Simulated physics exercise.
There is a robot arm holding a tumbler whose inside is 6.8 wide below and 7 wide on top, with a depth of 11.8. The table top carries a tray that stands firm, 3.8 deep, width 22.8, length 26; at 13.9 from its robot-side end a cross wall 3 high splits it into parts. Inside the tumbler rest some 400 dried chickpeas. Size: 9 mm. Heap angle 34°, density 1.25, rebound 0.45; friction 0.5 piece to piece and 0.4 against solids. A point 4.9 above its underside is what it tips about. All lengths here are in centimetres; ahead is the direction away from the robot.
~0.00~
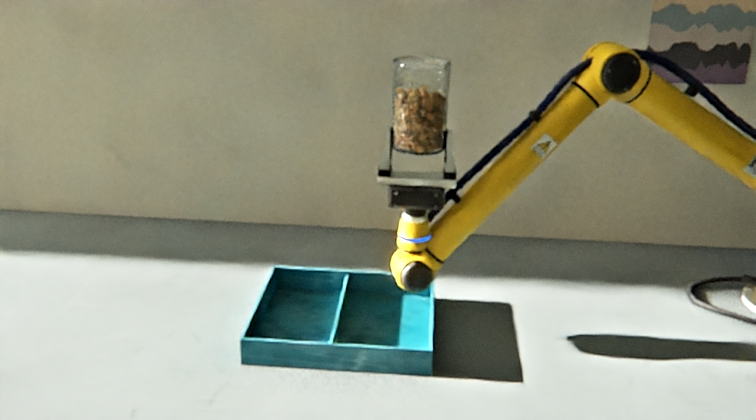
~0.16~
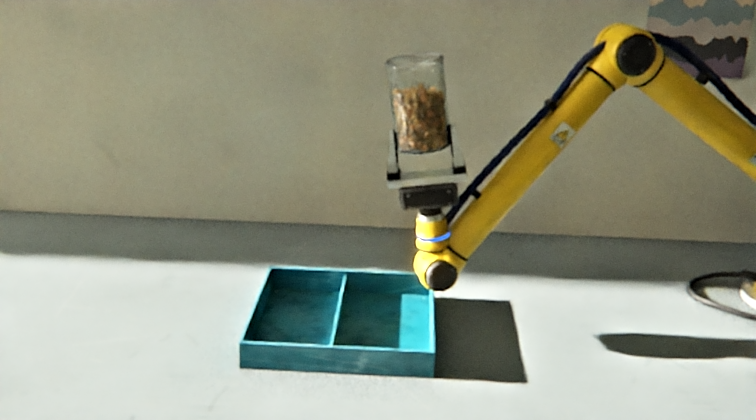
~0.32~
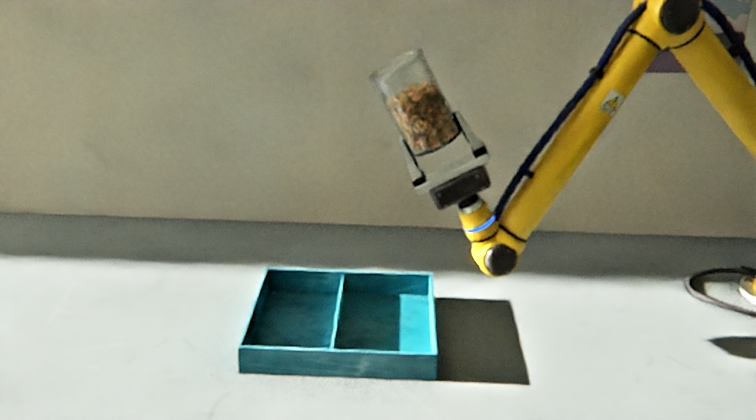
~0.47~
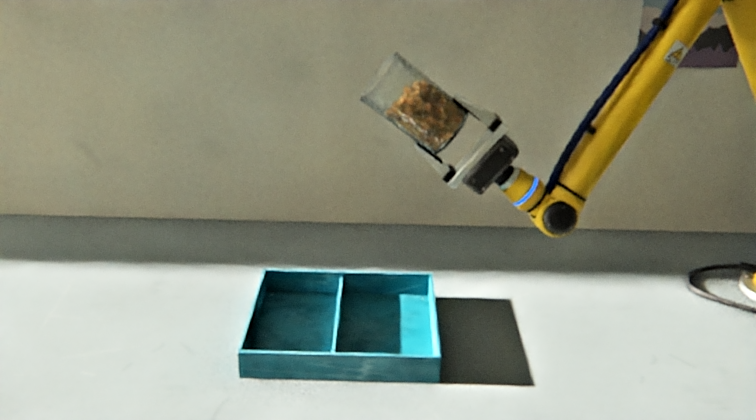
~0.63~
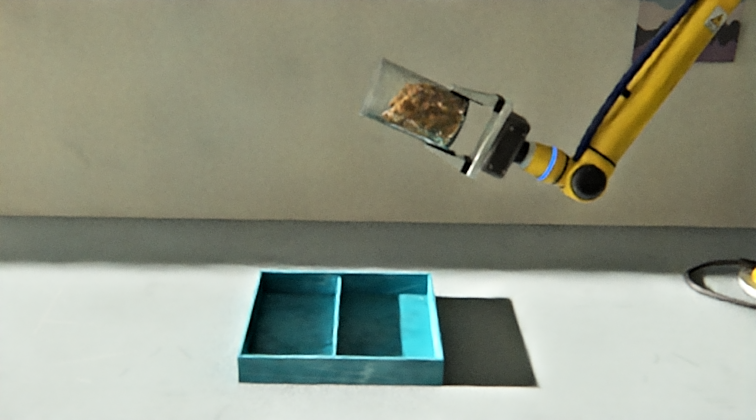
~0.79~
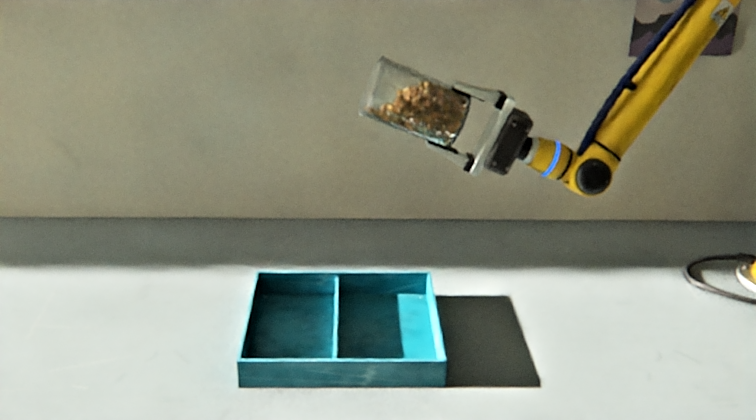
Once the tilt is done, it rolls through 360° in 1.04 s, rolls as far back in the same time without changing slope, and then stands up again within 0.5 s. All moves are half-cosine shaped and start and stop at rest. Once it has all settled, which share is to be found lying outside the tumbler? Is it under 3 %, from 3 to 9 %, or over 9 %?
Under 3 %.
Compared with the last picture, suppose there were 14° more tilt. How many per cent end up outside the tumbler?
Estimate: Some 25 %.
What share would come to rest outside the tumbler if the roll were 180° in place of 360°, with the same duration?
Roughly 0 percent, then.
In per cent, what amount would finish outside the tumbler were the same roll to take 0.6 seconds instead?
In that case roughly 0 percent.
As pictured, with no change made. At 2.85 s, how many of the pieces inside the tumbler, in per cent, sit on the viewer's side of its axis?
My guess would be around 40 per cent.
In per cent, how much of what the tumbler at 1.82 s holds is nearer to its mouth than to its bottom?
Something near 30 in a hundred.
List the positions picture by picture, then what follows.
The first picture shows tumbler middle at (420, 106), upright; upper third of the load around (420, 101), from x 395 to 445, top at y 85; 403 in the tumbler.
The second picture shows tumbler middle at (419, 104), tipped 8°; upper third of the load around (420, 100), from x 395 to 445, top at y 85.
The third picture shows tumbler middle at (417, 104), tipped 30°; upper third of the load around (420, 99), from x 390 to 455, top at y 85.
The fourth picture shows tumbler middle at (416, 105), tipped 53°; upper third of the load around (422, 99), from x 390 to 460, top at y 80.
The fifth picture shows tumbler middle at (415, 106), tipped 67°; upper third of the load around (427, 98), from x 385 to 460, top at y 85.
The sixth picture shows tumbler middle at (416, 104), tipped 68°; upper third of the load around (427, 97), from x 370 to 465, top at y 85; 403 in the tumbler.
After 1.82 s, tipped 68°, highest piece 37 above the table; 402 in the tumbler, 1 in flight or on a rim.
After 2.85 s, tipped 68°, highest piece 37 above the table; 399 in the tumbler, 3 in the far-side part, 1 in flight or on a rim.
After 3.57 s, upright, highest piece 39 above the table; 399 in the tumbler, 4 in the far-side part.
After 4.27 s, upright, highest piece 39 above the table; 399 in the tumbler, 4 in the far-side part.
At rest, 399 in the tumbler, 4 in the far-side part. That is 1 % outside the tumbler.
